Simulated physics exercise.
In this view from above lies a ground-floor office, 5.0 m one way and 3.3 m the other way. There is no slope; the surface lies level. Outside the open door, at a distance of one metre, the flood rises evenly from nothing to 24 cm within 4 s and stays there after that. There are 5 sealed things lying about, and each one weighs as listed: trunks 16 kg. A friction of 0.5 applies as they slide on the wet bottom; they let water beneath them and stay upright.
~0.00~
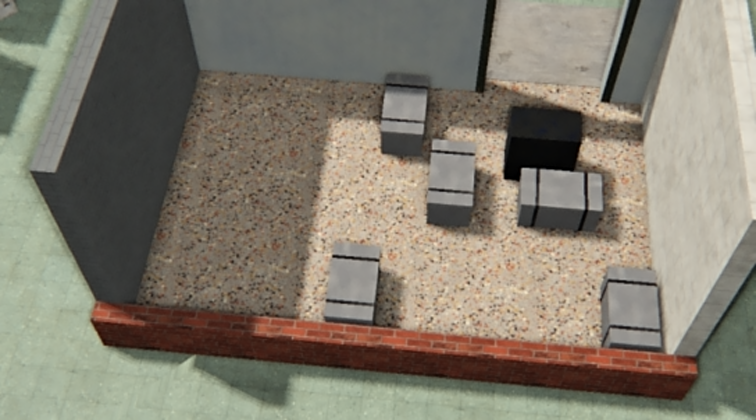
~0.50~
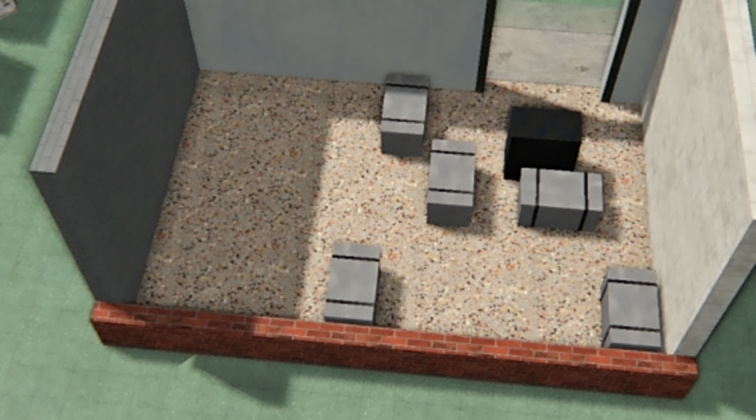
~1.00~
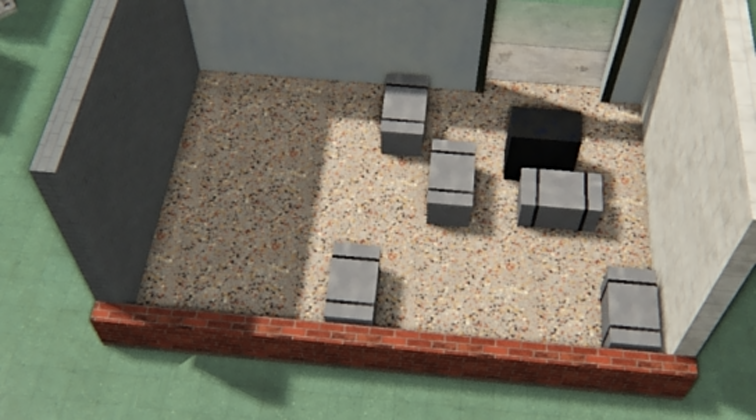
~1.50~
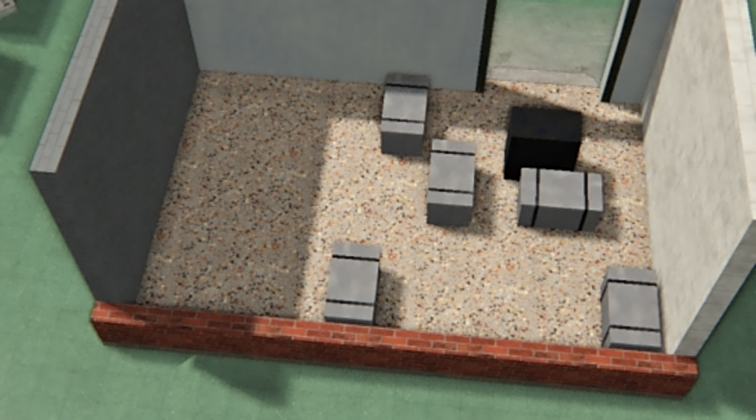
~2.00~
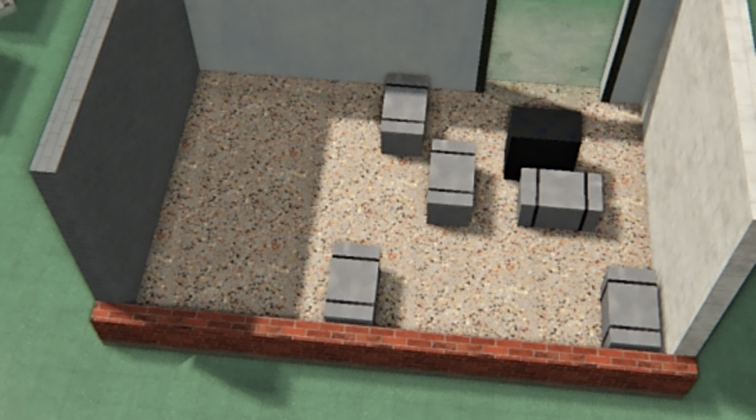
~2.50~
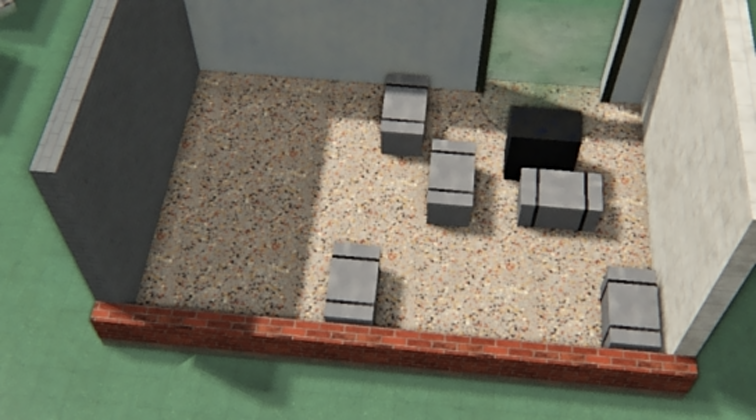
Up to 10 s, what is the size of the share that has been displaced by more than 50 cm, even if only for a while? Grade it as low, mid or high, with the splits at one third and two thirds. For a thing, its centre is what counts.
Grade: High, two thirds or more.
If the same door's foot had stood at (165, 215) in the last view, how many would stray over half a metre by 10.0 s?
That gives 4 of them.
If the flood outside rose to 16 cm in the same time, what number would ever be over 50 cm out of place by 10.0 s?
Count under that change: 2.
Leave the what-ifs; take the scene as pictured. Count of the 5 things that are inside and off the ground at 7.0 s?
At that time the total is 1.
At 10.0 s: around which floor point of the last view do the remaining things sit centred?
I'd put it around (322, 206).
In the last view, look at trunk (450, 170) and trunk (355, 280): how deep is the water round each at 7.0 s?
4 and 4 cm.
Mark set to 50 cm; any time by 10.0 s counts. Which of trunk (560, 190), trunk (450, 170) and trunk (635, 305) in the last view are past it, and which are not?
Taking them in turn, the first is within the limit, the second beyond the limit and the third beyond the limit.
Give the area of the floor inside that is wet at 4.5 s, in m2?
Roughly 5.0 m2.
After 3.5 s 0 of 5 are over 50 cm from their spots; 0 afloat.
After 4.5 s 0 of 5 are over 50 cm from their spots; 0 afloat.
After 7.0 s 3 of 5 are over 50 cm from their spots; 1 afloat.
After 10.0 s 4 of 5 are over 50 cm from their spots, and 4 have been at some point; 5 afloat.
